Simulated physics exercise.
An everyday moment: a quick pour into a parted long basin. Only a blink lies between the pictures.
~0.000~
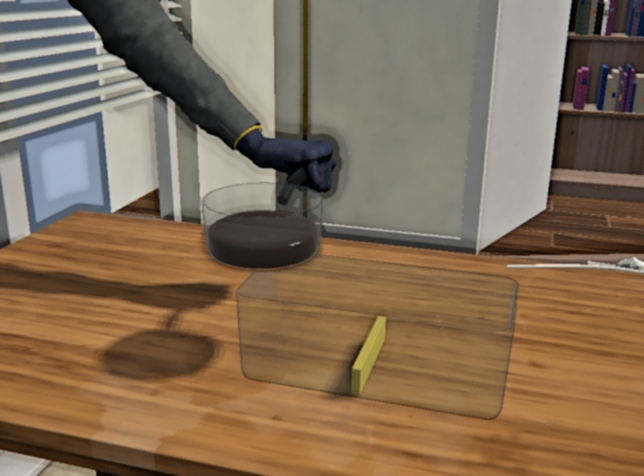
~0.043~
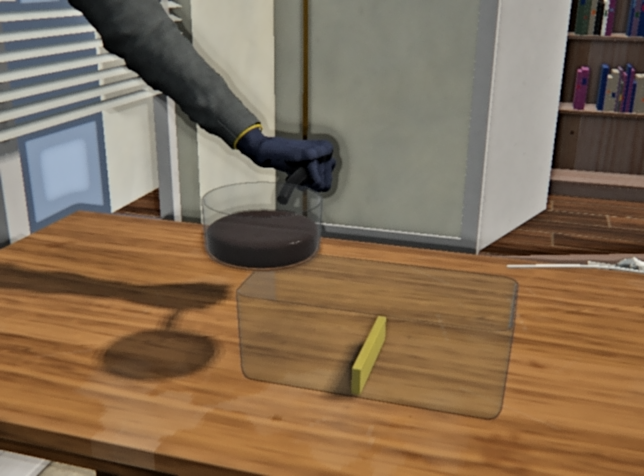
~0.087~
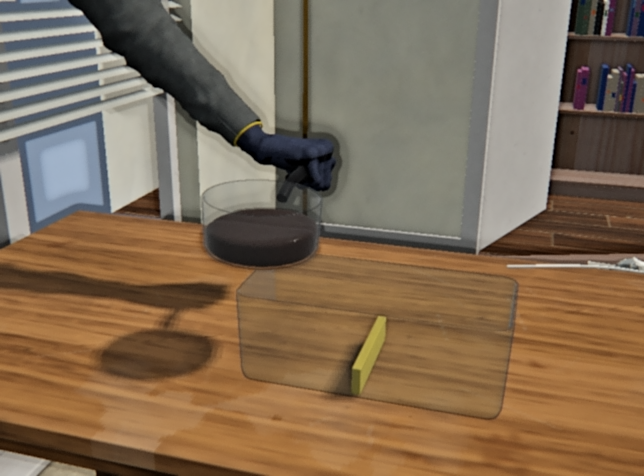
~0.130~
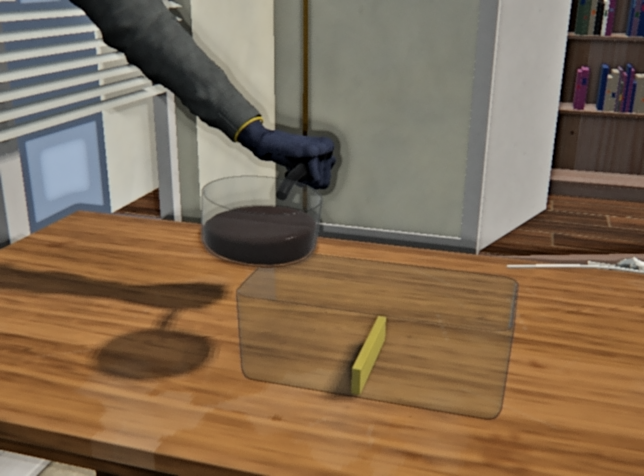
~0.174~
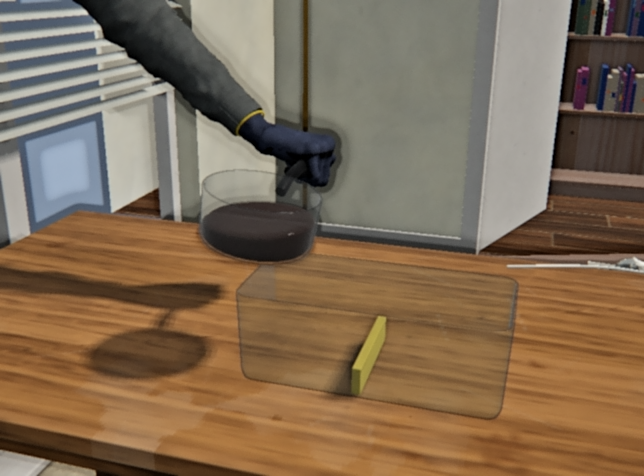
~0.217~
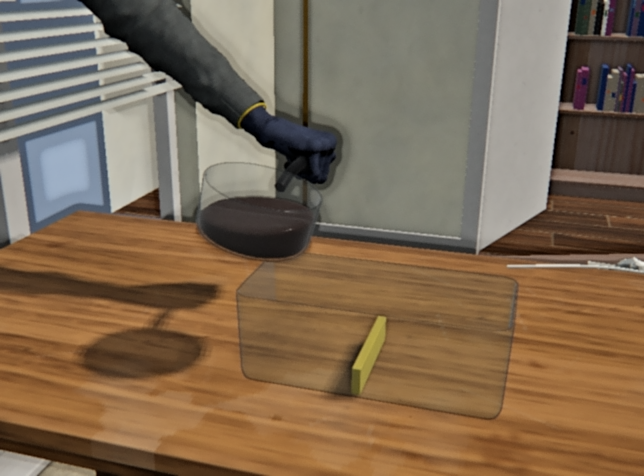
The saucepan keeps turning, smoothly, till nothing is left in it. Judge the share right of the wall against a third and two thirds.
It comes to over two thirds.
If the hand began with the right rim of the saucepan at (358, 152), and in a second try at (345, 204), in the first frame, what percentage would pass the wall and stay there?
About 85 and 90 per cent.
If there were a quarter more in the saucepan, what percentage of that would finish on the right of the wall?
Roughly 85 in a hundred.
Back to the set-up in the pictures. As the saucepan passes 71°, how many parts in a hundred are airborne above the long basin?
It comes to 30 per cent or so.
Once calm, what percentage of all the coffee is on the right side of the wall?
Some 85 per cent.
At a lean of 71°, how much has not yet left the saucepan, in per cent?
Close to 70 per cent.
A moment on, the saucepan is tipped part way and 72 per cent is still to pour, 0 is left of the wall and 0 right of it.
Next, the saucepan is tipped on its side and 16 per cent is still to pour, 4 is left of the wall and 58 right of it.
Then the saucepan is tipped right over and 1 per cent is still to pour, 11 is left of the wall and 84 right of it.
Later the saucepan is tipped right over and 0 per cent is still to pour, 12 is left of the wall and 87 right of it.
At rest 13 per cent lies left of the wall, 87 right of it and 1 outside.
